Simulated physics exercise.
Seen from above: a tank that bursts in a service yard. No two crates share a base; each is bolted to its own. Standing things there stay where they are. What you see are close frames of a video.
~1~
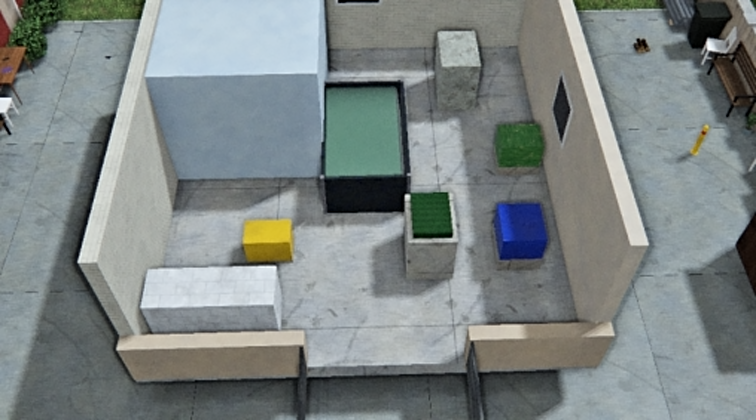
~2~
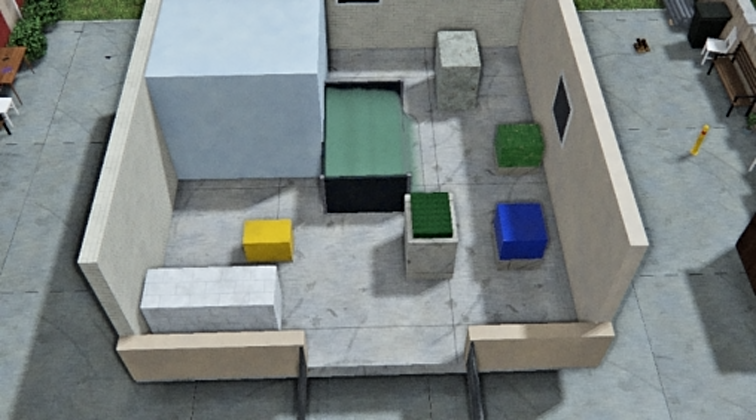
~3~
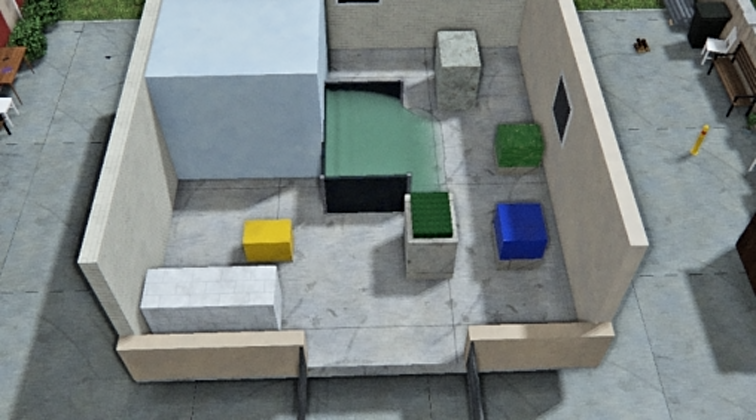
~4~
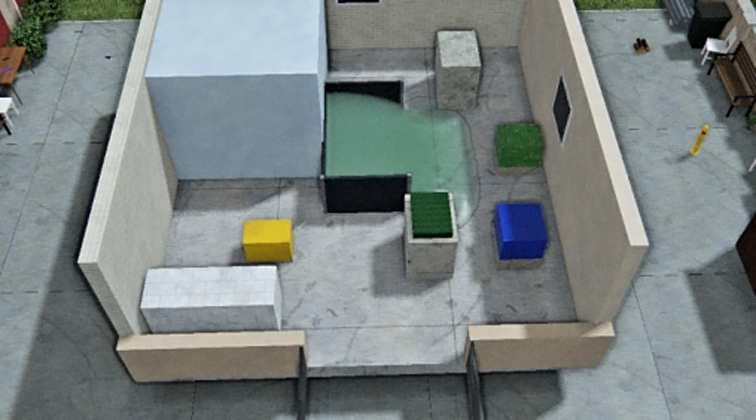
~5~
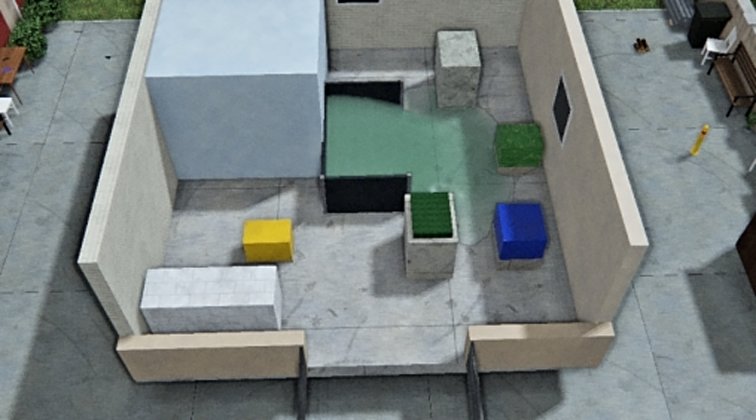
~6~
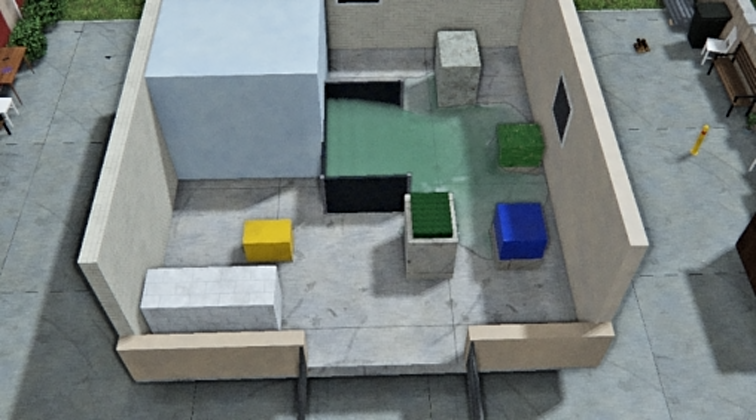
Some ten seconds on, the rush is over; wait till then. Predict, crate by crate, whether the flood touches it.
Result: The blue crate will meet the water; the yellow crate will meet the water; the green crate will meet the water.
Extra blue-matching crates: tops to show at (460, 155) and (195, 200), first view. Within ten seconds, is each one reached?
Order as asked: Flooded / unflooded.
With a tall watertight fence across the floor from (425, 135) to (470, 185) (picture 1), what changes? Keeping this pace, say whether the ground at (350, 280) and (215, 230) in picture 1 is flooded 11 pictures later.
As listed: Not flooded, clear.
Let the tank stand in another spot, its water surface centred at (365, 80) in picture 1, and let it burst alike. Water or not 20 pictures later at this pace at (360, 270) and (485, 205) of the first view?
The first is not reached, and then the second is wetted.
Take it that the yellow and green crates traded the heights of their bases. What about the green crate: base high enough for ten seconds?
Green crate: Flooded.
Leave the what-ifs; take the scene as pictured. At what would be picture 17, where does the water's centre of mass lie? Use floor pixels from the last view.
The spot I would choose is (468, 162).
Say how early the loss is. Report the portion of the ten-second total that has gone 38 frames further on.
Roughly 50 per cent.
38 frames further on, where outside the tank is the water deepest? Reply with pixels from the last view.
Somewhere near (390, 48).
A moment on, water covers 35 % of the floor; the blue crate water round its plinth, the yellow crate not reached, the green crate water round its plinth.
Next, water covers 50 % of the floor; the blue crate water round its plinth, the yellow crate not reached, the green crate water round its plinth.
Then, water covers 65 % of the floor; the blue crate water round its plinth, the yellow crate not reached, the green crate water round its plinth.
Later, water covers 90 % of the floor; the blue crate water round its plinth, the yellow crate water round its plinth, the green crate water round its plinth.
In the end, water covers 100 % of the floor; the blue crate was topped, the yellow crate was topped, the green crate was topped.
